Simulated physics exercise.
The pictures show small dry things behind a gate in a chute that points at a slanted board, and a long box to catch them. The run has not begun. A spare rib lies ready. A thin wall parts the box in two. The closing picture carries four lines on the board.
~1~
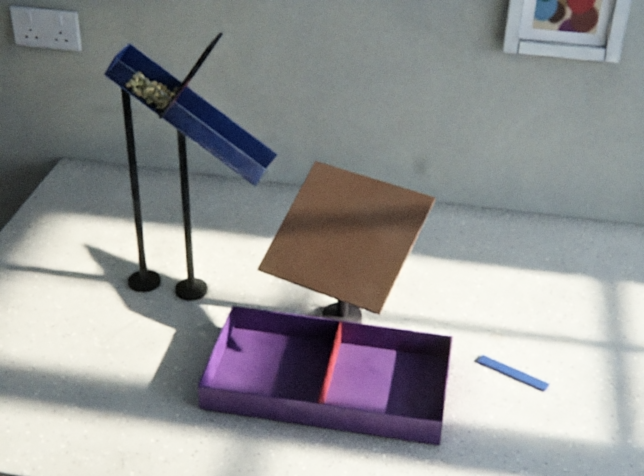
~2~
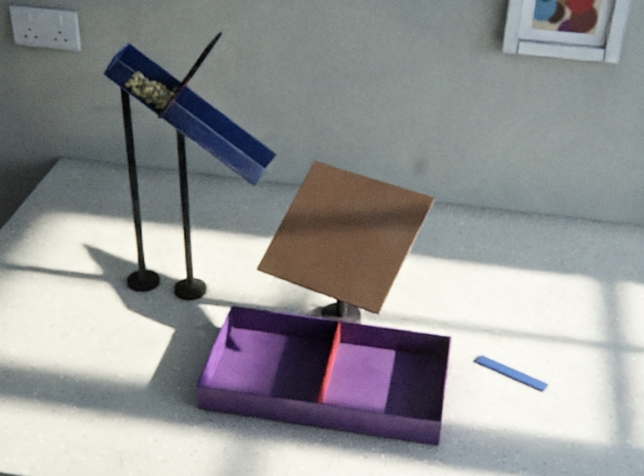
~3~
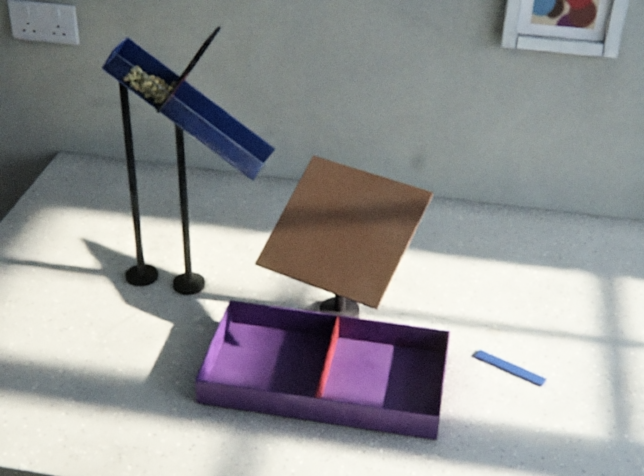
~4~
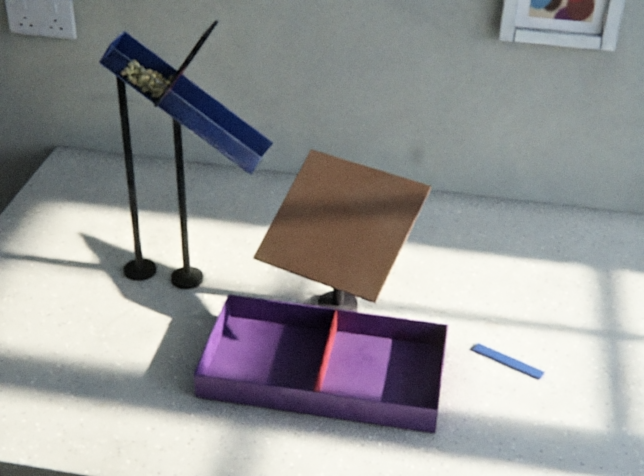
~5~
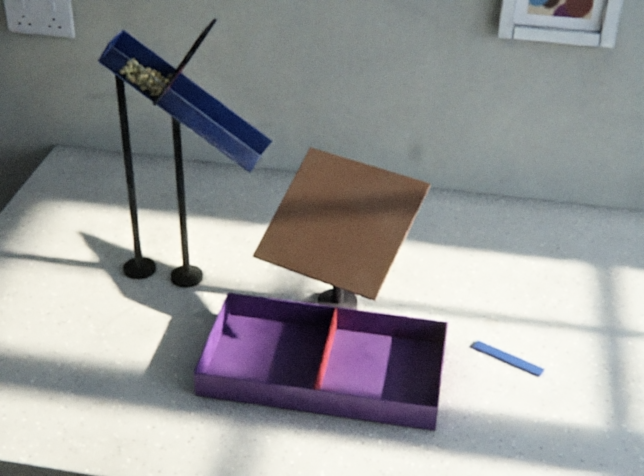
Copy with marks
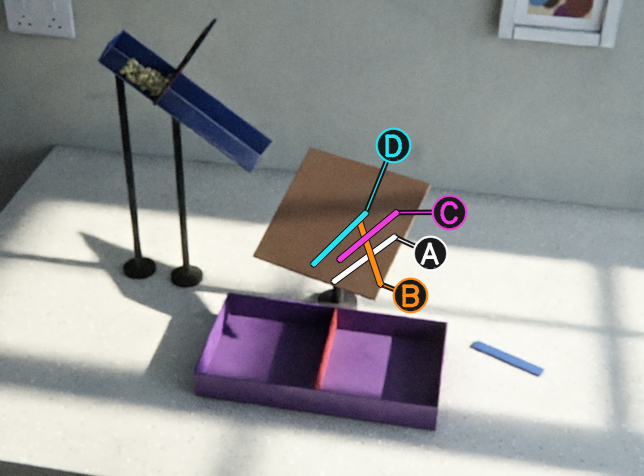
A purple box with a red divider sat below a tilted brown board and a raised blue chute holding pale beans behind a gate; nothing moved except the view, which shifted very slightly.
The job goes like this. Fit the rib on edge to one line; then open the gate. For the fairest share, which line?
The answer is line B.
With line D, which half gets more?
More lands on the left.
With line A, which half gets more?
The left half.
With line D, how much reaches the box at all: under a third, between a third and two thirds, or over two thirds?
Over two thirds.
On the marked copy, line A from (394, 237) to (334, 281); line B from (359, 221) to (380, 284); line C from (396, 212) to (339, 259); line D from (365, 213) to (313, 264).
If A is chosen, of what is caught, nearly all in the left half, a small part in the right.
If B is chosen, of what is caught, about two thirds in the left half, about a third in the right.
If C is chosen, of what is caught, most in the left half, a small part in the right.
If D is chosen, of what is caught, nearly all in the left half, a small part in the right.
